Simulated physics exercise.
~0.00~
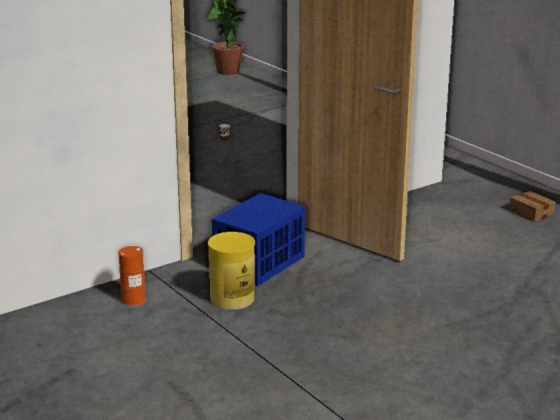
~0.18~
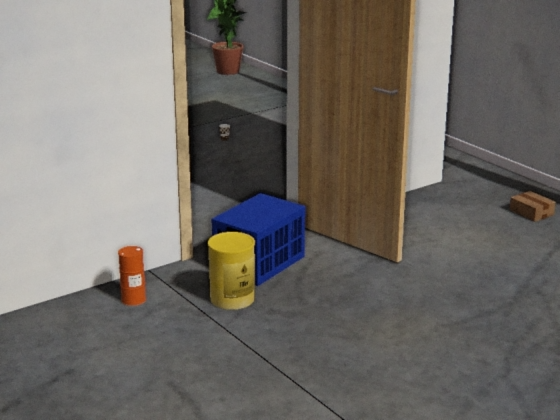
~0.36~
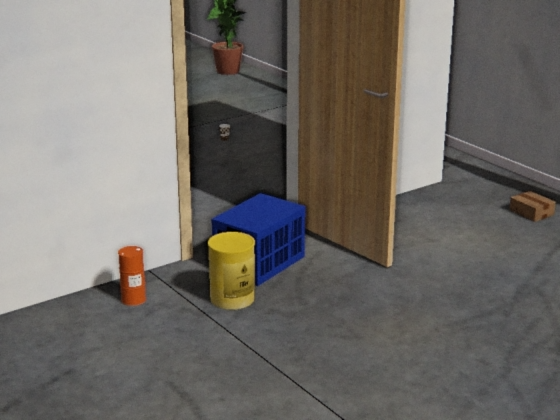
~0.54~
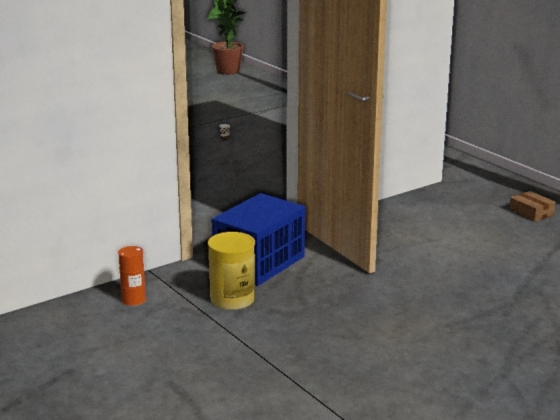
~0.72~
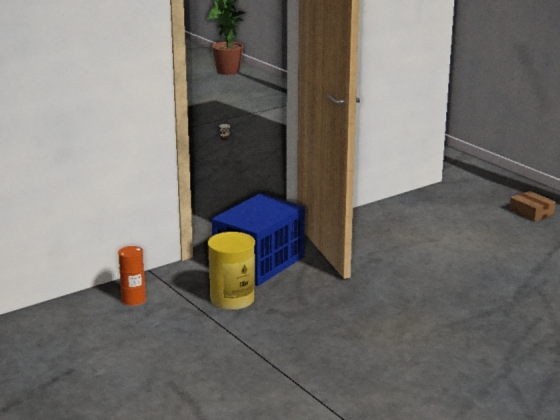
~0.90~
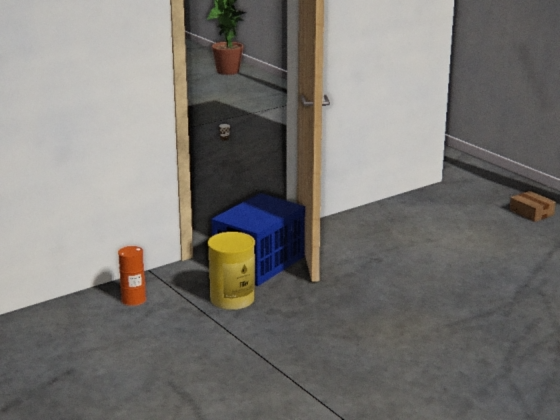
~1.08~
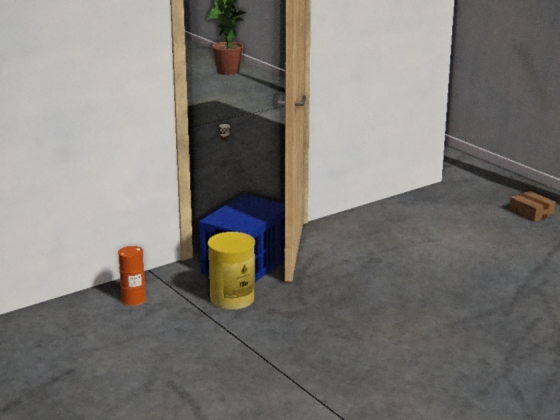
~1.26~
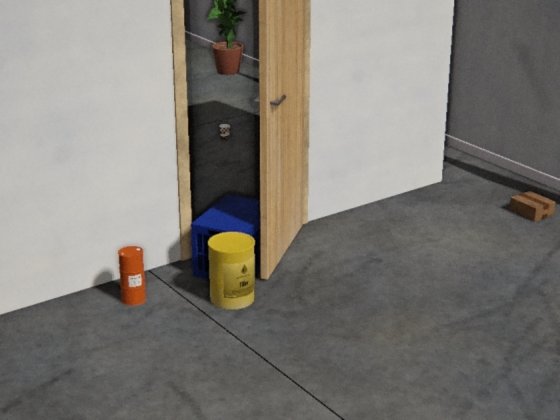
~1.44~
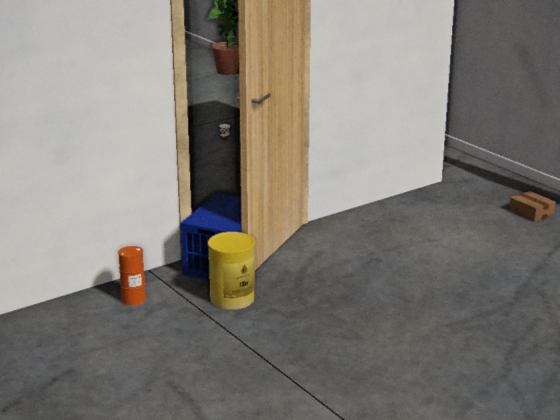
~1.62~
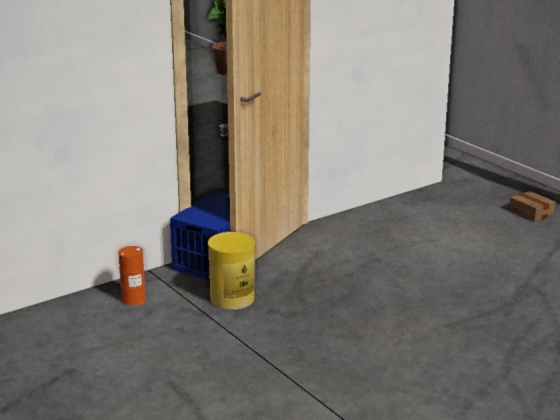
At the start, a wooden door stands wide open in a pale wall, with a blue crate in front of the doorway, a yellow pail beside it and an orange canister to the left. The door swings steadily towards its frame, with nobody in view pushing it. As it narrows the opening, it reaches the crate, which begins to shift left behind the pail. The door keeps closing and the crate slides further left across the doorway. At the end, the door is still partly open, the crate sits by the left jamb, and the pail and canister have not moved.
